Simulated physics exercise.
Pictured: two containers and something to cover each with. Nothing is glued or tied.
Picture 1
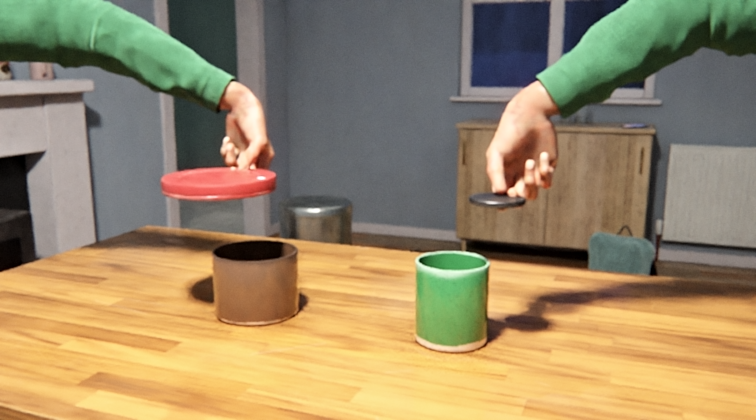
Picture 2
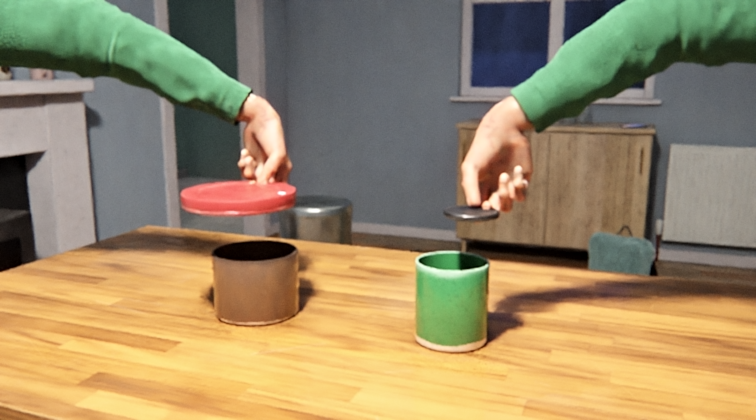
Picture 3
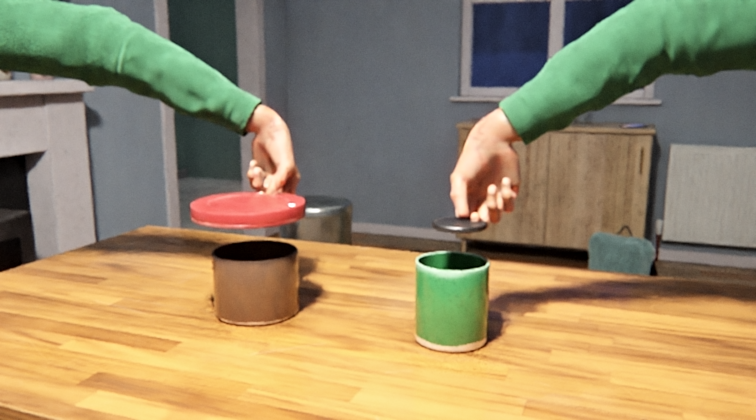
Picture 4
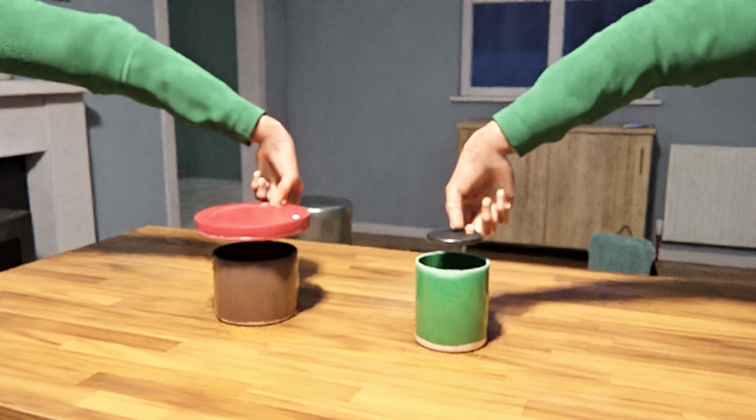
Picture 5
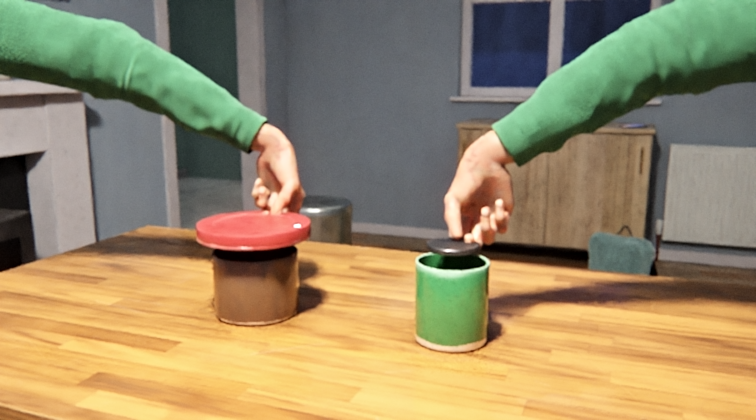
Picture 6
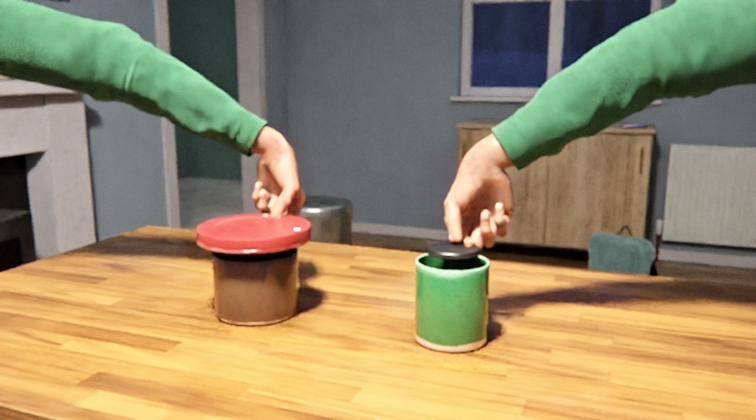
In the video, two green-sleeved arms move inward and downward over a wooden table, the left hand lowering a red lid onto a brown container while the right lowers a small black disc to the mouth of a green one.
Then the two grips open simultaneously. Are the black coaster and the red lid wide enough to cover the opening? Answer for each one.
Finally the black coaster goes down into it while the red lid is held by the edge.
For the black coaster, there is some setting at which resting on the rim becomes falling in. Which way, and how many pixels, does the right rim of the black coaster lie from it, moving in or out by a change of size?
Rightward, near 8 pixels.
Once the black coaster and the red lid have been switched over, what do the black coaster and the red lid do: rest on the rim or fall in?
Swapped, the black coaster tumbles in and the red lid does not fall in.
Then, 0.12 s later than the last frame, black coaster shifted a little near (452, 273); red lid sitting on the rim near (255, 243).
When it is over, the black coaster falls in, near (451, 333); the red lid rests on the rim, near (255, 243).
